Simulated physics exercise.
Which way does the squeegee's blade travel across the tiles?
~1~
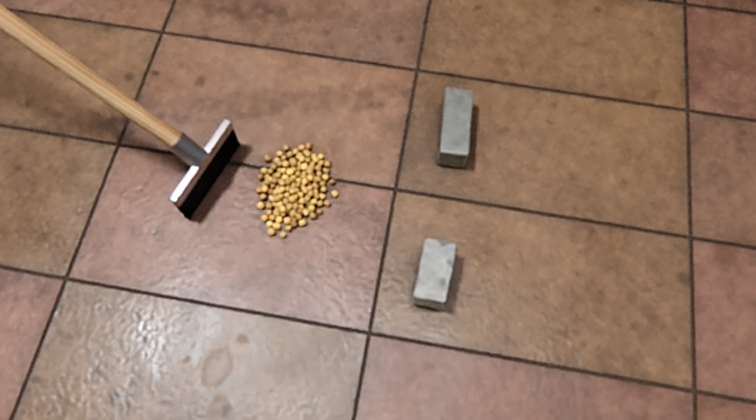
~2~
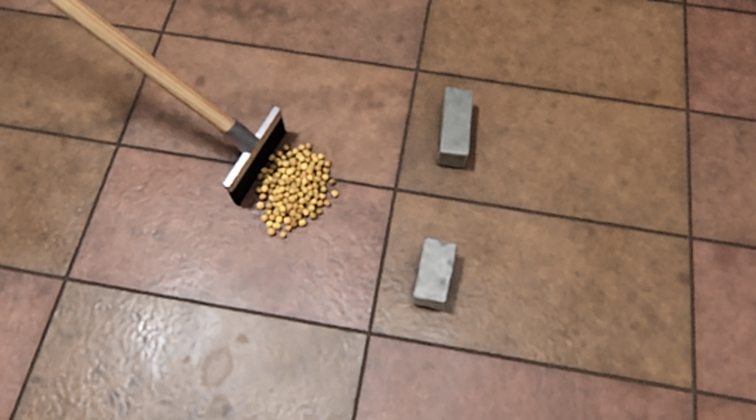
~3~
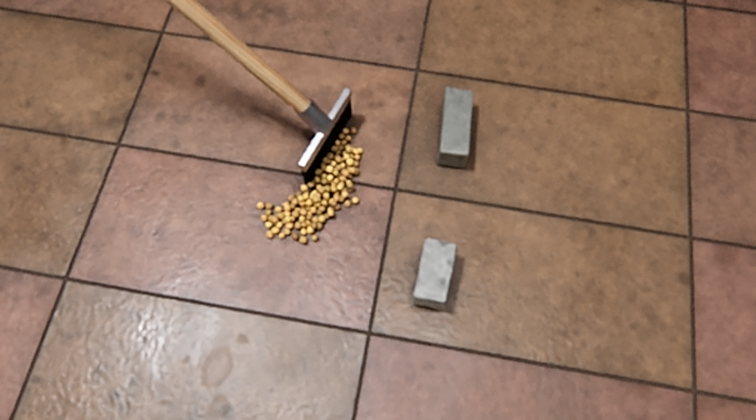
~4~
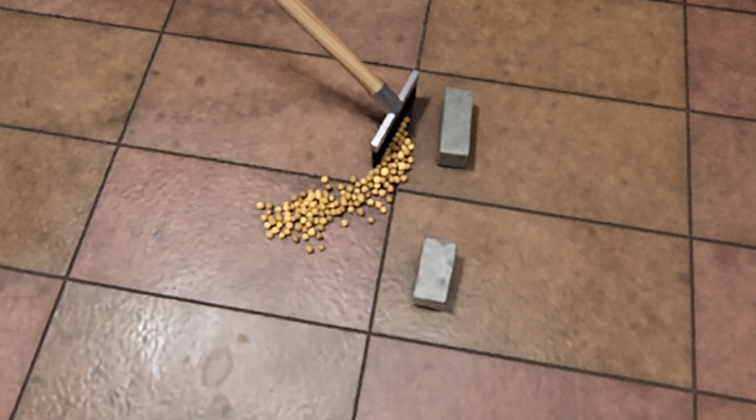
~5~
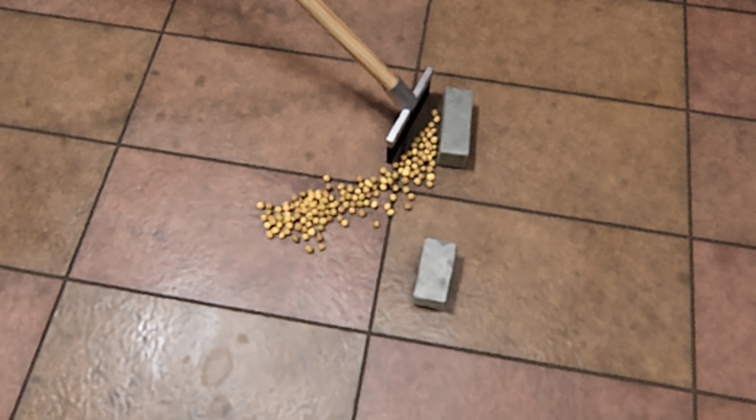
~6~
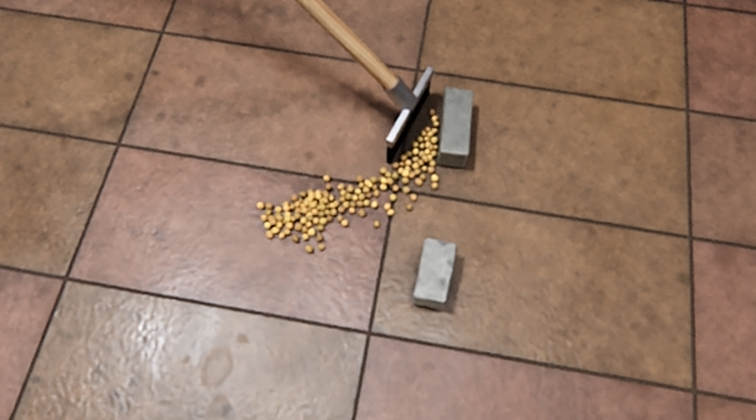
The blade travels to the right, going from the left side of the chickpea pile toward the upper grey block.
